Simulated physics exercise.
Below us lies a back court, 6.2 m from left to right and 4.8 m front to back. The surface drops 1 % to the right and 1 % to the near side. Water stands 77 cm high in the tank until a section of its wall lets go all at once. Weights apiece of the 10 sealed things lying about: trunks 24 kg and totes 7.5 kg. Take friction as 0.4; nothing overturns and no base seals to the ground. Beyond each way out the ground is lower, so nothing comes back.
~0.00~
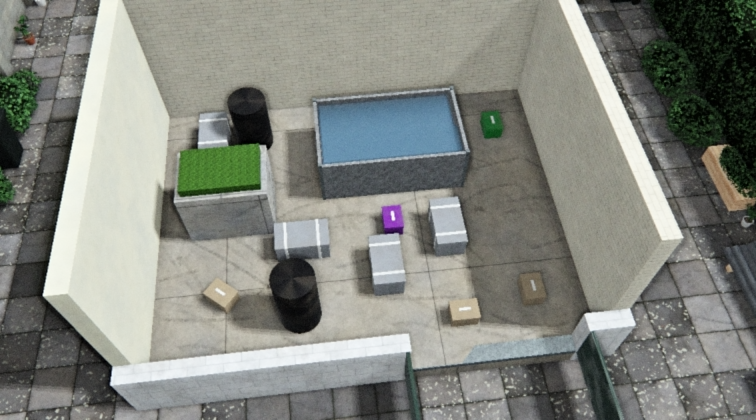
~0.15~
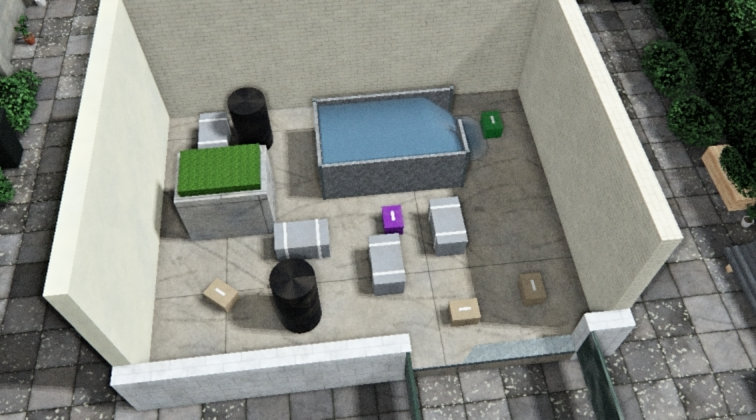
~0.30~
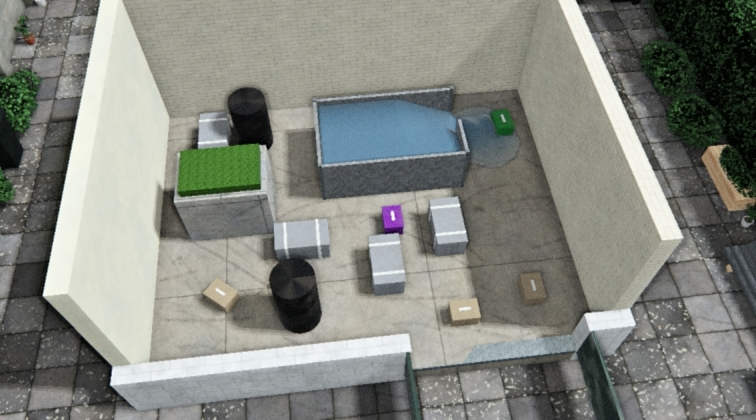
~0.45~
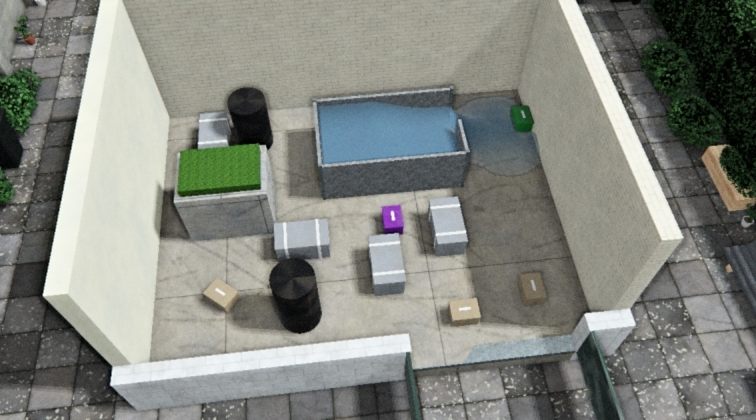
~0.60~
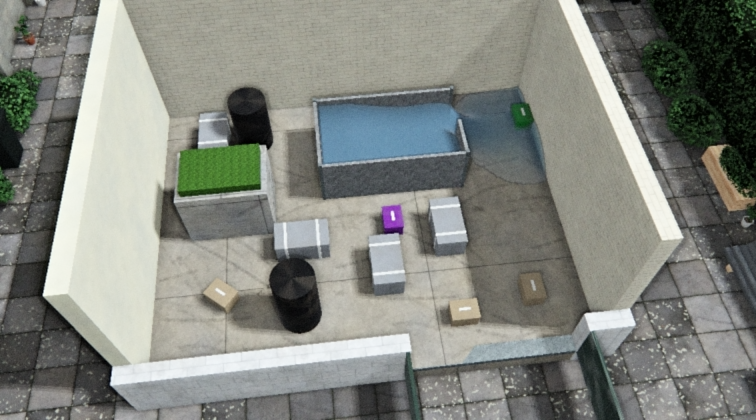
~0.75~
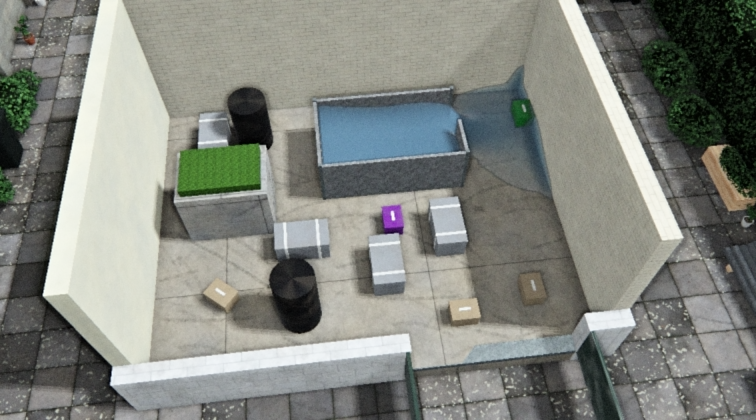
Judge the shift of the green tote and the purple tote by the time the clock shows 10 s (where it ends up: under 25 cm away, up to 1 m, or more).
Green tote gets carried off, purple tote barely shifts.
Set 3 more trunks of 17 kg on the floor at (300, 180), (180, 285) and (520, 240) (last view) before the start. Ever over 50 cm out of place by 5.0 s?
In turn: Under, under, past it.
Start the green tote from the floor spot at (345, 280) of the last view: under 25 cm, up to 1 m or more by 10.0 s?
It stays put.
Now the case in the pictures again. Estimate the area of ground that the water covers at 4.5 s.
About 19 m2.
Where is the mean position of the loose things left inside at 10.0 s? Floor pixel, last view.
At about (333, 238).
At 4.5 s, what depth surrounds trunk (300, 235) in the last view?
About 0 cm.
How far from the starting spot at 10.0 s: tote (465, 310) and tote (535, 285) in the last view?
In that order: Gone out, washed out.
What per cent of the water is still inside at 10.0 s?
About 58 per cent.
After 2.0 s the green tote is near (527, 97), 0.6 m from its start, afloat; the purple tote is near (393, 216), 0.0 m from its start, aground; 0 of 10 are out; 1 afloat.
After 4.5 s the green tote is near (543, 255), 2.7 m from its start, afloat; the purple tote is near (393, 216), 0.0 m from its start, aground; 2 of 10 are out; 1 afloat.
After 7.0 s the green tote has gone out; the purple tote is near (393, 216), 0.0 m from its start, aground; 3 of 10 are out; 0 afloat.
After 10.0 s the green tote has gone out; the purple tote is near (393, 216), 0.0 m from its start, aground; 3 of 10 are out; 0 afloat.
